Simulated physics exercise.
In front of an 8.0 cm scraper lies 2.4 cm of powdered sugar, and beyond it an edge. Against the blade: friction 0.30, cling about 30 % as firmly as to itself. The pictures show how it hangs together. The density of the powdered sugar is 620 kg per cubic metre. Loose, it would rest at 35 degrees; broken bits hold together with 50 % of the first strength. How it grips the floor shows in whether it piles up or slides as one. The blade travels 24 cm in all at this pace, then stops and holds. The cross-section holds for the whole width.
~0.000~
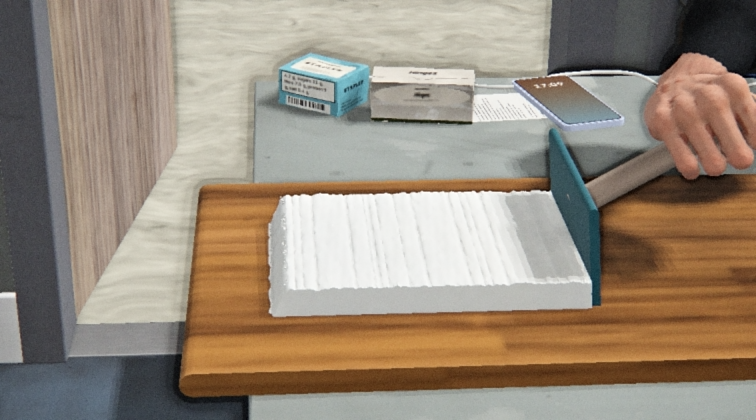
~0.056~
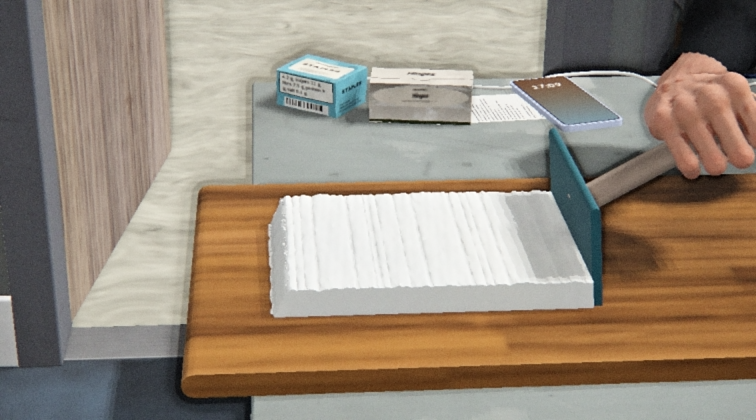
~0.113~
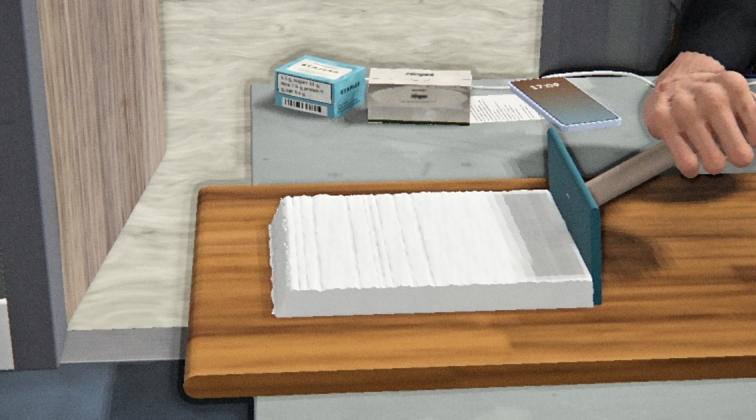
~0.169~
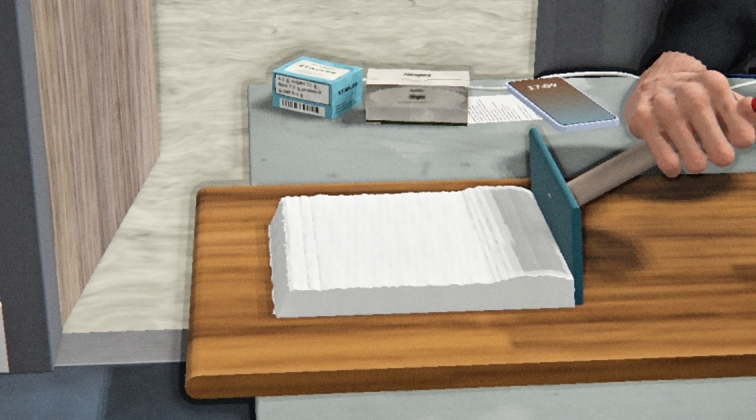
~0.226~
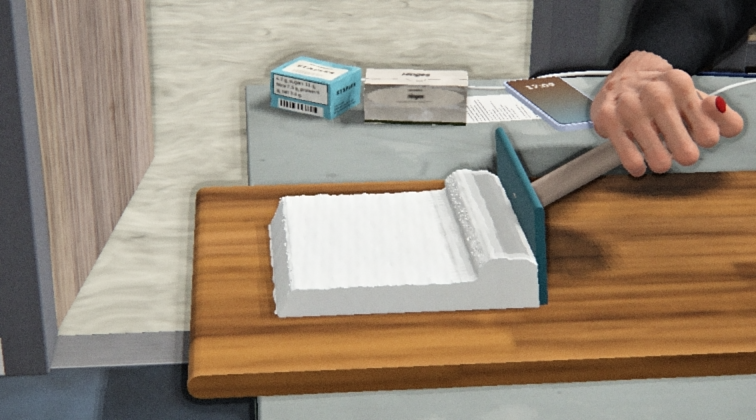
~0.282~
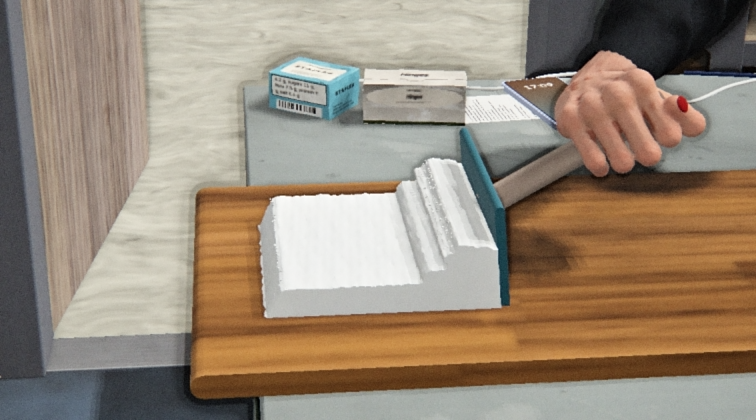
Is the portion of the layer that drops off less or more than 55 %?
The portion of the layer that drops off is less than 55 %.
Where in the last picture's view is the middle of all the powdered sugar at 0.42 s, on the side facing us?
Near (306, 296).
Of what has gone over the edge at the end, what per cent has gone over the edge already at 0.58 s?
Some 40 per cent.
After 0.42 s, 0 % has gone over the edge.
After 0.58 s, 14 % has gone over the edge.
After 0.75 s, 39 % has gone over the edge.
After 0.91 s, 39 % has gone over the edge.
After 0.97 s, 39 % has gone over the edge.
